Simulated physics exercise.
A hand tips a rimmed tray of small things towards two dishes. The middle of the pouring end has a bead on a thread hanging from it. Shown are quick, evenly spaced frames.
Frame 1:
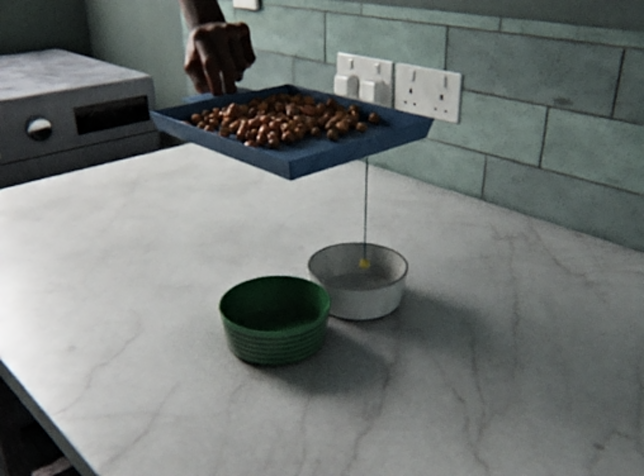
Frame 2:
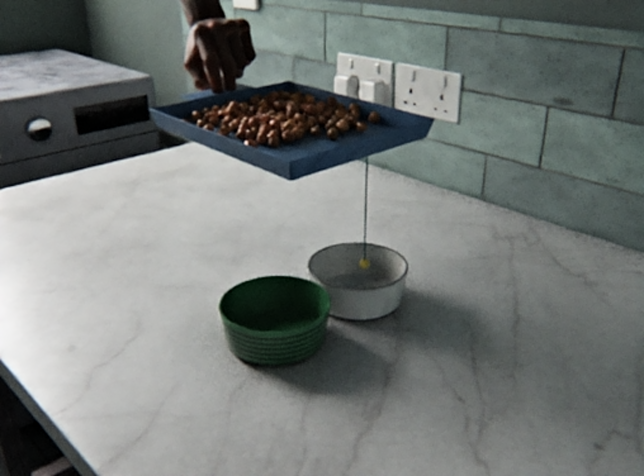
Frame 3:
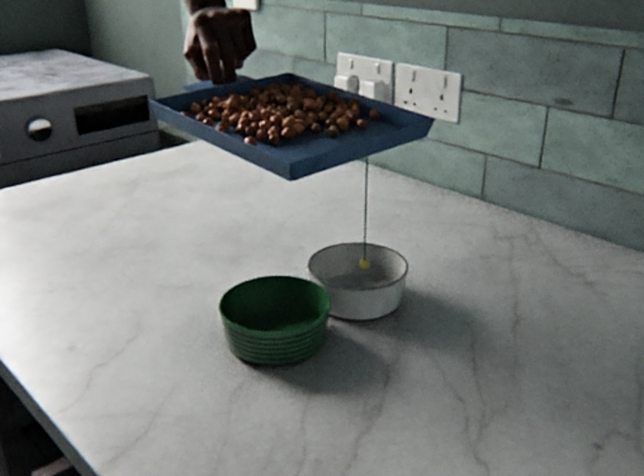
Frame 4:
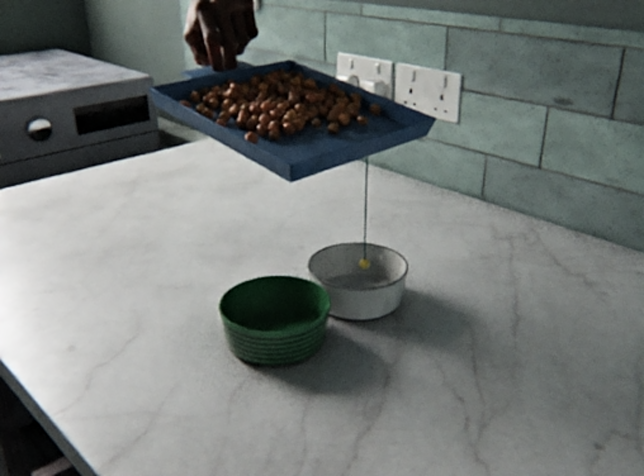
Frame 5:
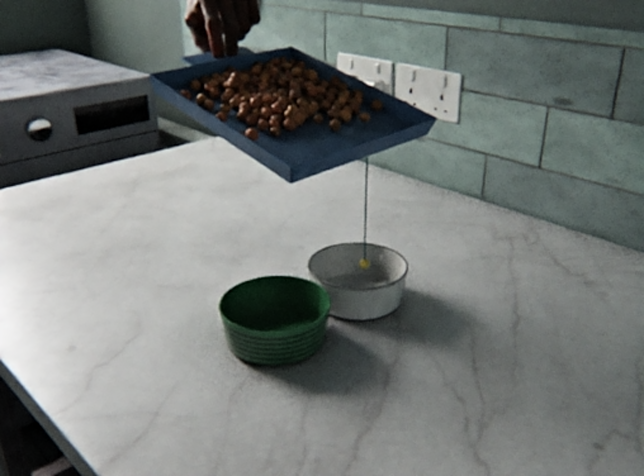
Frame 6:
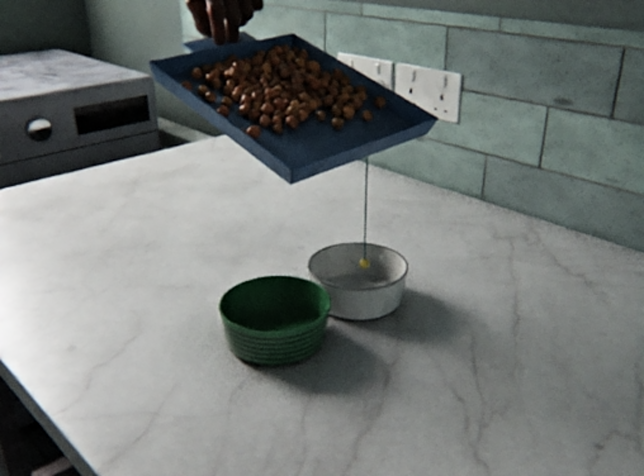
In a kitchen with a pale marble worktop, a hand holds a blue tray of hazelnuts level above a green dish and a white one, a beaded thread hanging from its edge. The hand then gradually raises the back of the tray, tilting it towards its front left corner.
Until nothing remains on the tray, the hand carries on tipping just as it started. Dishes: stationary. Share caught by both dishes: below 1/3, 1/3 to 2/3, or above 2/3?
Below 1/3.
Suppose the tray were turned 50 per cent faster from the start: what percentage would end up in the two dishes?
I'd put it at some 0 per cent.
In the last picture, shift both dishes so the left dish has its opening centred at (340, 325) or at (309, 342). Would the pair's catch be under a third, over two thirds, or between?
Spot one, over two thirds; spot two, more than two thirds.
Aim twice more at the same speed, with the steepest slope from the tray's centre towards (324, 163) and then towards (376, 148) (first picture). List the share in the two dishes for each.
30 % then 0 %, roughly.
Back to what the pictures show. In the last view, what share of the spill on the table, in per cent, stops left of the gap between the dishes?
About 10 per cent.
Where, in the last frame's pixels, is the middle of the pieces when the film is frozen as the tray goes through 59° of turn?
The load is centred around (351, 125).
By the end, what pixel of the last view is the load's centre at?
Resting centre, last frame: Roughly (404, 363).
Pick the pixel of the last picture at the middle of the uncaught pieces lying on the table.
I'd mark it at about (406, 363).
Soon, tray tipped steeply; nearly all on the tray; a stray few outside both; a small part in the air.
A while on, tray tipped right over; about half on the tray; about a quarter outside both; about a quarter in the air.
Towards the end, tray tipped past a quarter turn; a stray few in the left dish; nearly all outside both.
Finally, tray tipped past a quarter turn; a stray few in the left dish; none in the right dish; nearly all outside both.
